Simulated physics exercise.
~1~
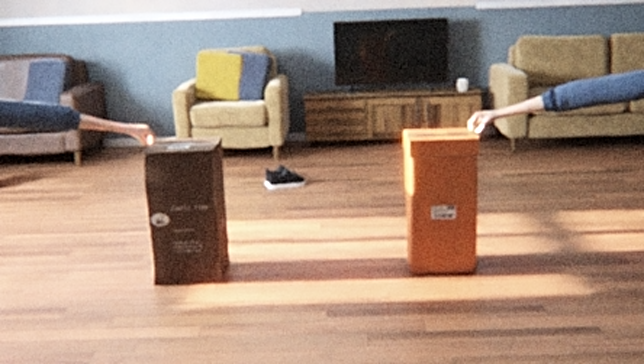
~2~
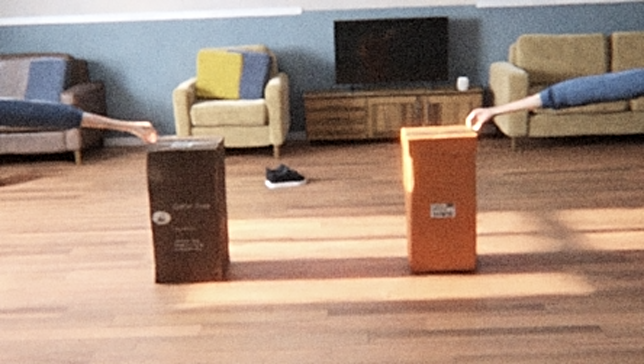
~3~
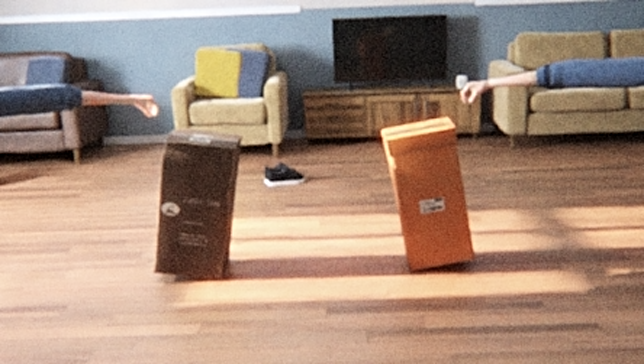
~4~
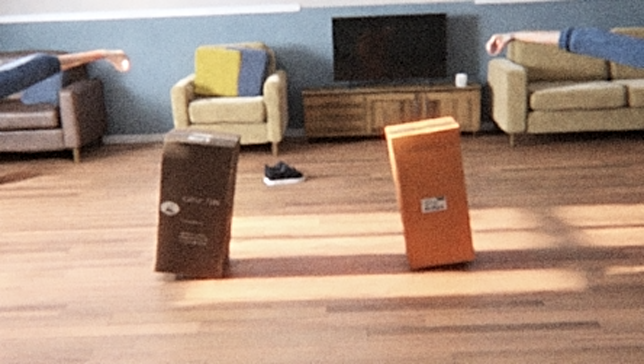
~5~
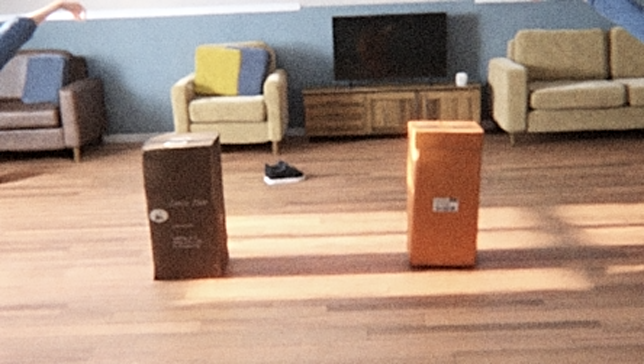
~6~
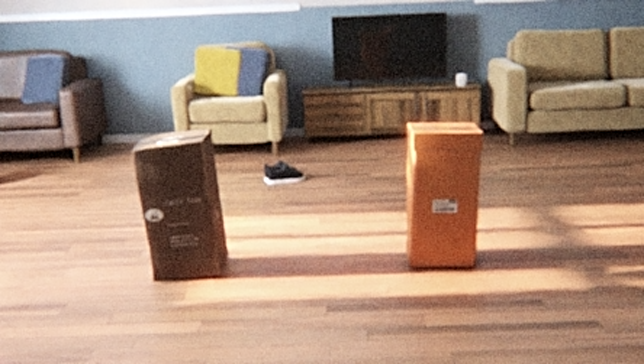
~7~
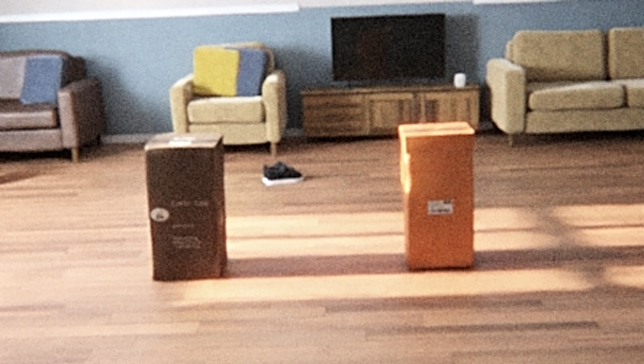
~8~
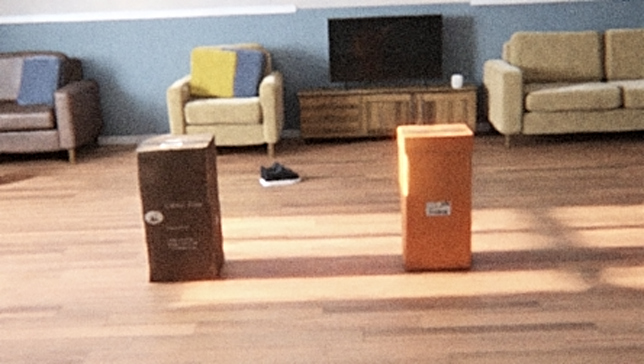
A living room with a wooden floor and blue wall is seen from the front by a slightly swaying camera, with sofas, a yellow-cushioned armchair, a television and a dark shoe behind. A tall brown parcel stands on the left and a tall orange box on the right, each touched at the top by an outstretched hand. The hands shove inward, and the parcel tips right while the orange box tips left. As the arms draw away, both rock back the other way, the parcel leaning slightly left. They settle and end standing upright on their bases.
